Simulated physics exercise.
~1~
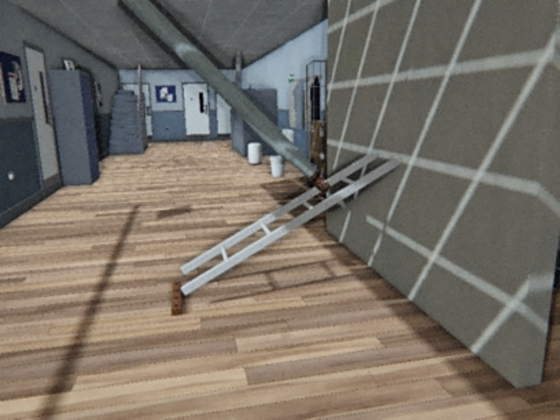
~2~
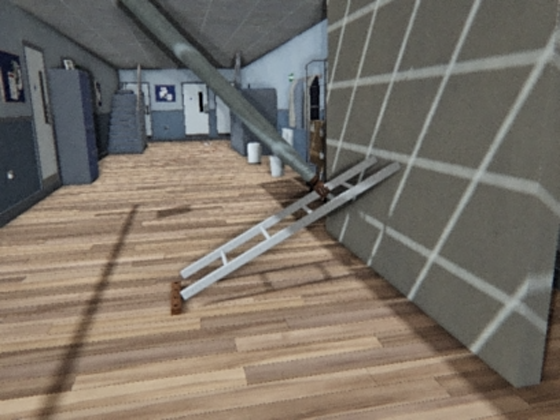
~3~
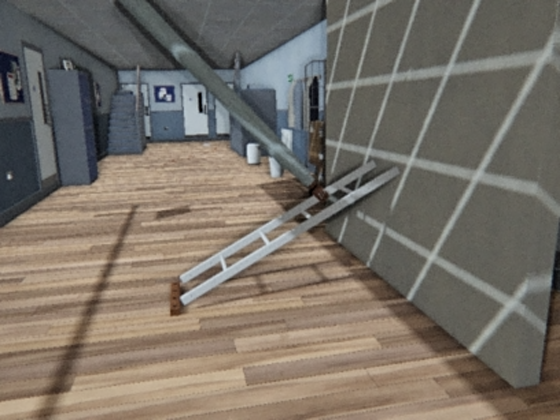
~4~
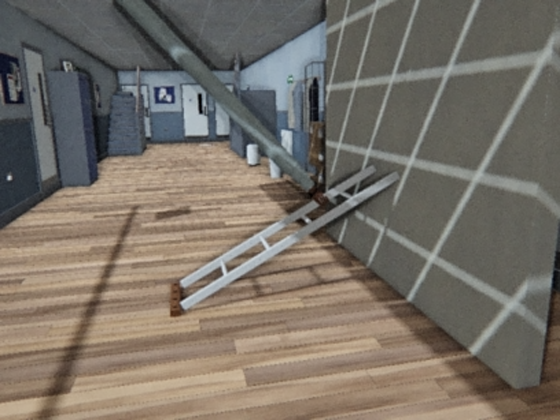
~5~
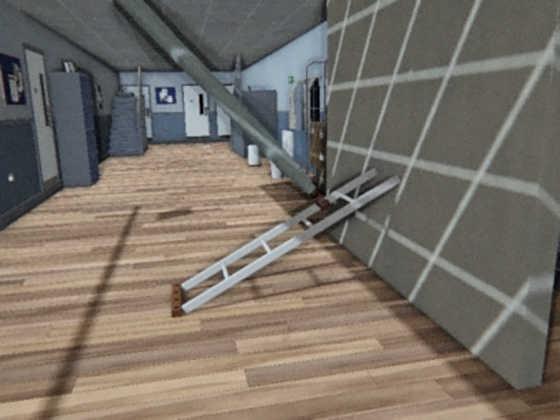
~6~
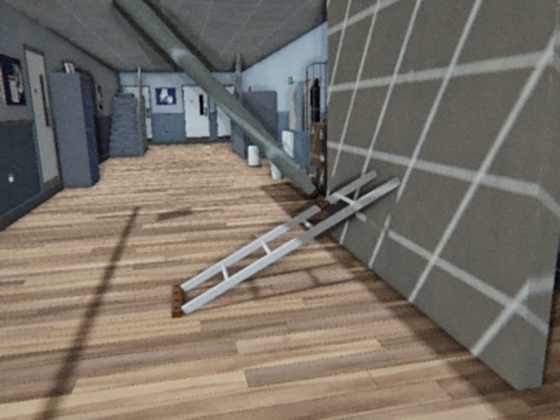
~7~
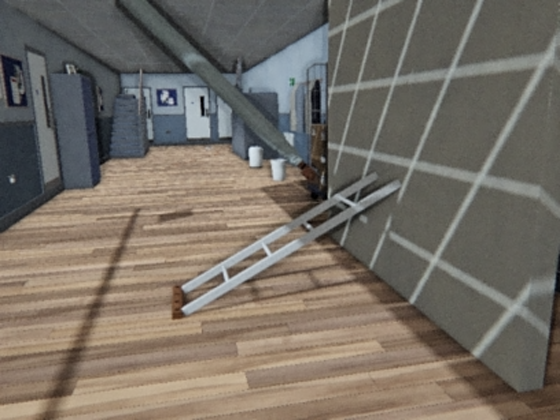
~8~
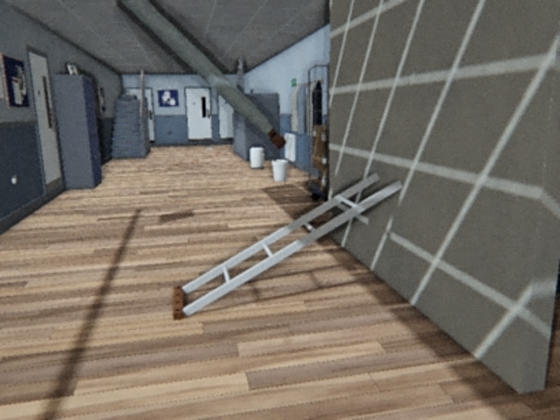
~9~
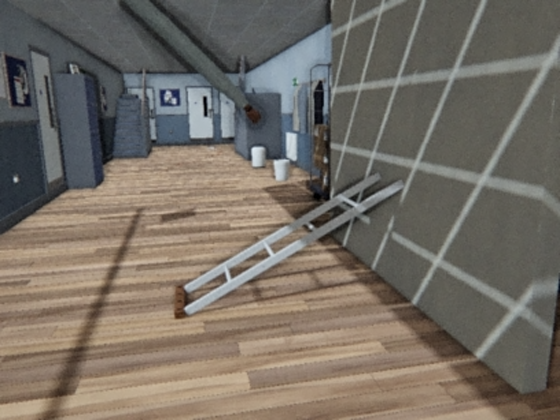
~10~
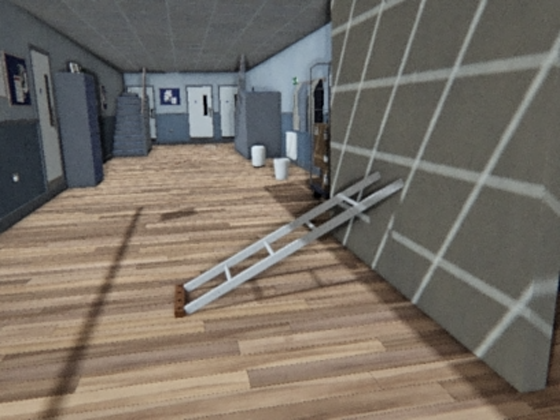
In a hallway, a grey pole draws back from a white ladder that stays leaning.
